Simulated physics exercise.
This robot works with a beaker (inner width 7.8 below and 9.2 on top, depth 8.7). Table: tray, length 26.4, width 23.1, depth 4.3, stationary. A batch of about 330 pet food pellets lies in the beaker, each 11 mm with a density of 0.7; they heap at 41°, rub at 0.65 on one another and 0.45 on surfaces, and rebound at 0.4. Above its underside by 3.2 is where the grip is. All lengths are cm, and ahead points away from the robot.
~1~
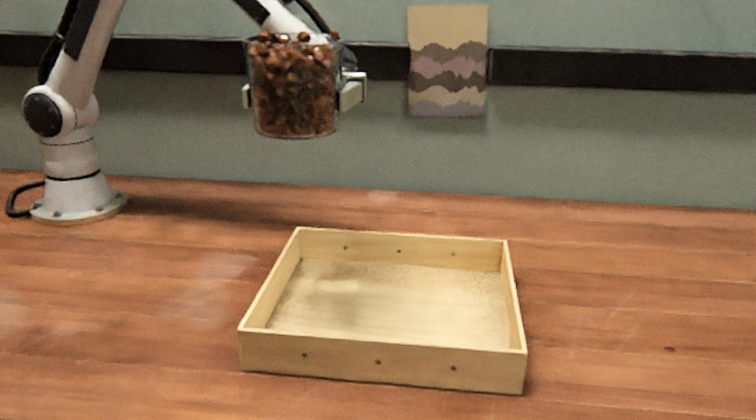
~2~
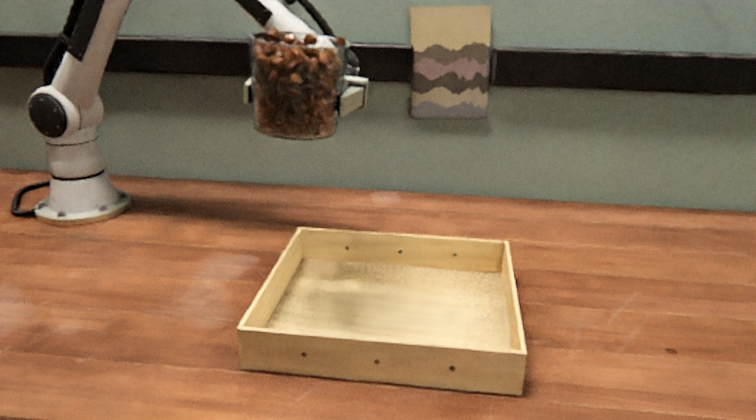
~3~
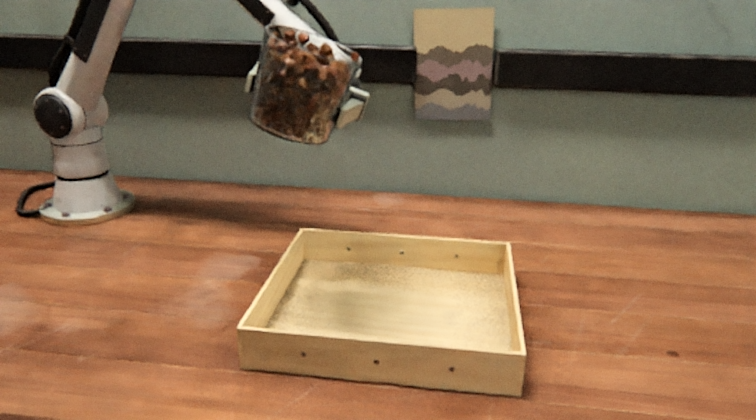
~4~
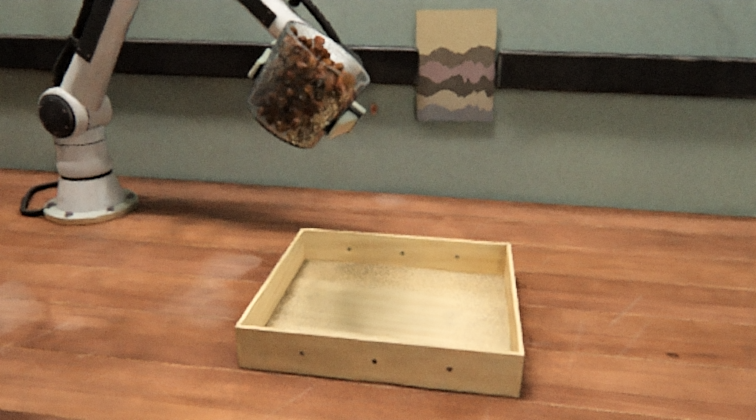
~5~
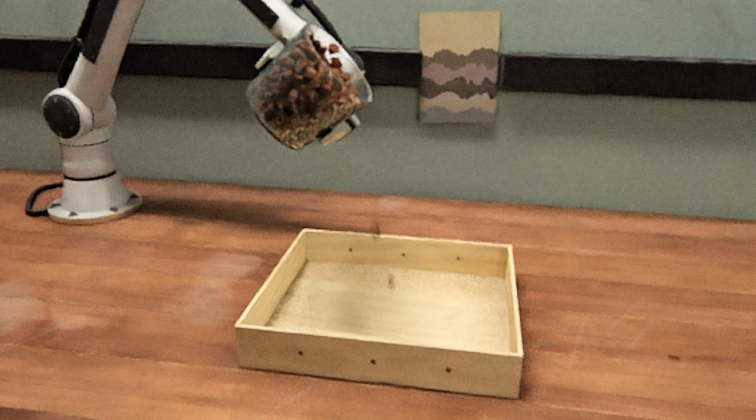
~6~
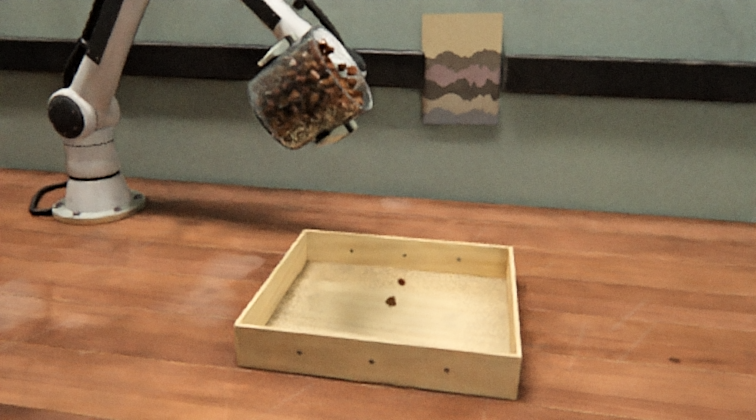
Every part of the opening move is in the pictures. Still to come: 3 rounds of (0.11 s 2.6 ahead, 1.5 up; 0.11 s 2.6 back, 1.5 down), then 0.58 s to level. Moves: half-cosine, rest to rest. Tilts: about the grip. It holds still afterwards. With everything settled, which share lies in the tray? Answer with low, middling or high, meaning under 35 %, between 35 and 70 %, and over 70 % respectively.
Low.
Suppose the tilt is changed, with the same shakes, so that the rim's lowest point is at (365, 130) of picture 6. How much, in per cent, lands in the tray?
Some 70 per cent.
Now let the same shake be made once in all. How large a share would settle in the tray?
In that case some 15 per cent.
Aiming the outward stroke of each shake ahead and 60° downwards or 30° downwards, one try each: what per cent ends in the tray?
It comes to around 0 per cent on the first try and around 5 per cent on the second.
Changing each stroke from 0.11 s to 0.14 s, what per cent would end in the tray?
15 %.
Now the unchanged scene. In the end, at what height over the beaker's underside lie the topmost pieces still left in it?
Around 9.0 cm above the underside.
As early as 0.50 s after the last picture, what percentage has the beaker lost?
I'd put it at some 20 per cent at that point.
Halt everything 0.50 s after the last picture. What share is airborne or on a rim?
That comes to about 10 per cent, more or less.
Then, 0.50 s later, tilted 55° forward, highest piece 28 above the table; 257 in the beaker, 38 in the tray, 1 on the table or floor, 32 in flight or on a rim.
Then, 0.99 s later, tilted 21° forward, highest piece 29 above the table; 231 in the beaker, 90 in the tray, 6 on the table or floor, 1 in flight or on a rim.
Then, 1.44 s later, level, highest piece 30 above the table; 231 in the beaker, 91 in the tray, 6 on the table or floor.
Then, 2.49 s later, level, highest piece 30 above the table; 231 in the beaker, 91 in the tray, 6 on the table or floor.
At rest, 231 in the beaker, 91 in the tray, 6 on the table or floor. That is 28 % in the tray.
